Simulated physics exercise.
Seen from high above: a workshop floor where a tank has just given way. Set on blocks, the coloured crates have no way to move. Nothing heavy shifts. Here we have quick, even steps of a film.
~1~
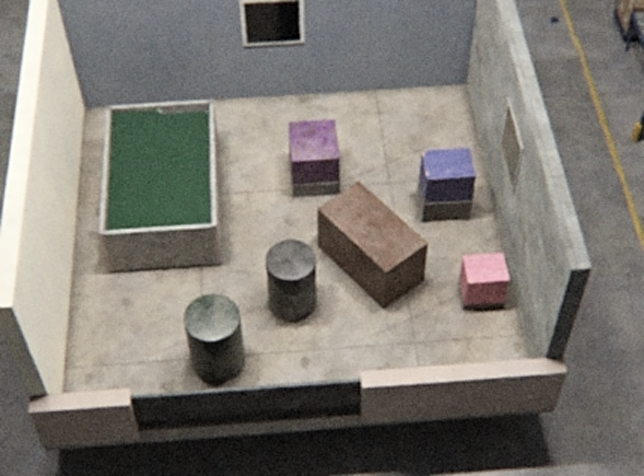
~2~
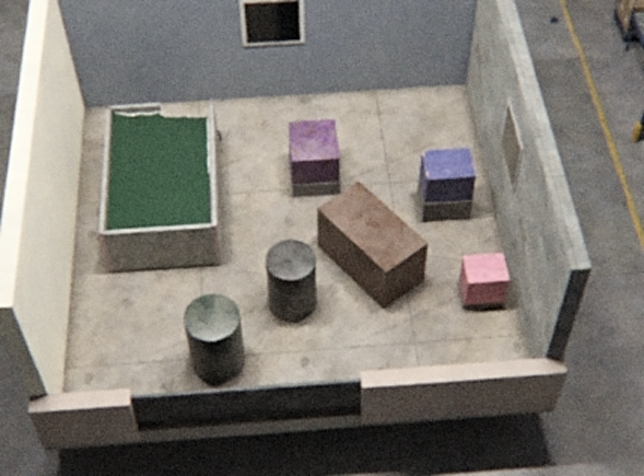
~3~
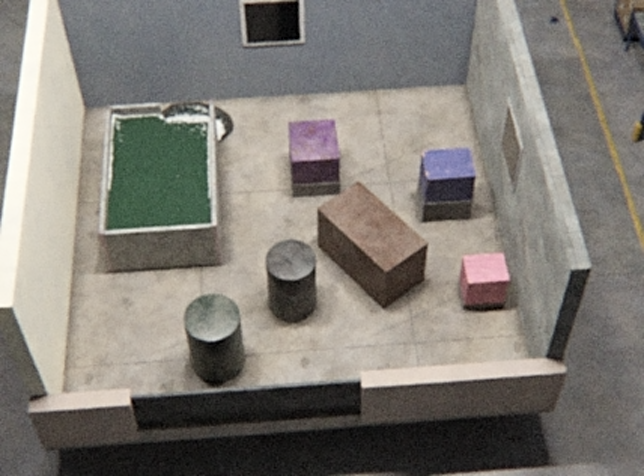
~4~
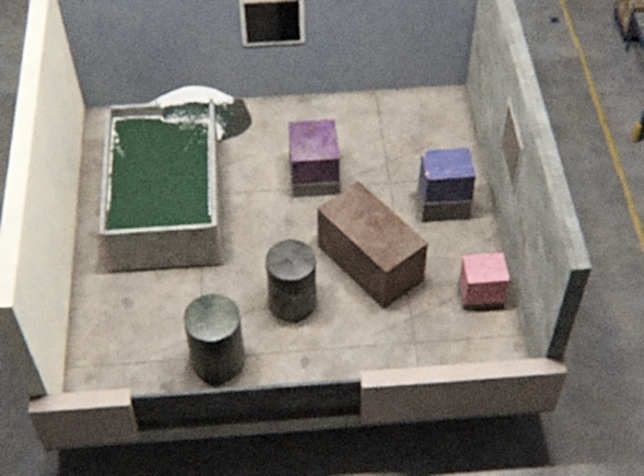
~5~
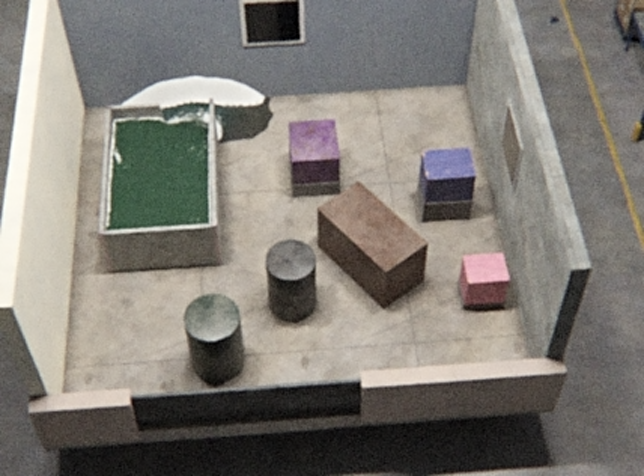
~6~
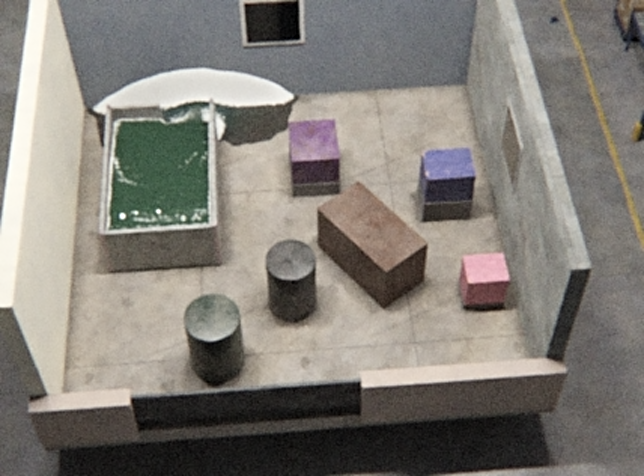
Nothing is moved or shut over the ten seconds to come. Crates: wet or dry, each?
Purple crate dry, pink crate wet, blue crate dry.
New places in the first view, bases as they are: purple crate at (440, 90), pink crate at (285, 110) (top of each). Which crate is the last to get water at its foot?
I'd say it is the one in blue.
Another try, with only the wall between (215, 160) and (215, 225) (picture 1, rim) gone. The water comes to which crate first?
The purple crate, by my reading.
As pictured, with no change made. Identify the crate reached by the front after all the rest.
Coming in last, the pink crate.
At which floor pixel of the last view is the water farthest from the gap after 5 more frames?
My guess would be about (426, 94).
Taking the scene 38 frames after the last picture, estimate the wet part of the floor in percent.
The answer is around 85 per cent.
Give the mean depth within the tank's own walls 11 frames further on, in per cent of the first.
I'd say around 60 per cent.
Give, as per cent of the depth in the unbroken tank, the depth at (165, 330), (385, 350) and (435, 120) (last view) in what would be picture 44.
The depths come to near 6, 10 and 20 per cent respectively.
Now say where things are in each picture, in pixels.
The water tank at (160, 167) is whole and still, in the first picture.
Water pours out on the water tank's far side and has run to (218, 138), in the second picture.
Water pours out on the water tank's far side and has run to a hidden place, in the third picture.
The front is at a hidden place, out from the gap on the water tank's far side, in the fourth picture.
The front is at (263, 99), out from the gap on the water tank's far side, in the fifth picture.
Water pours out on the water tank's far side and has run to (295, 97), in the sixth picture.
A moment on, water covers 20 % of the floor; the purple crate water round its plinth, the pink crate not reached, the blue crate not reached.
Next, water covers 35 % of the floor; the purple crate water round its plinth, the pink crate not reached, the blue crate water round its plinth.
Then, water covers 50 % of the floor; the purple crate water round its plinth, the pink crate water round its plinth, the blue crate water round its plinth.
Later, water covers 85 % of the floor; the purple crate water round its plinth, the pink crate water round its plinth, the blue crate water round its plinth.
In the end, water covers 100 % of the floor; the purple crate stayed above the water, the pink crate was topped, the blue crate stayed above the water.
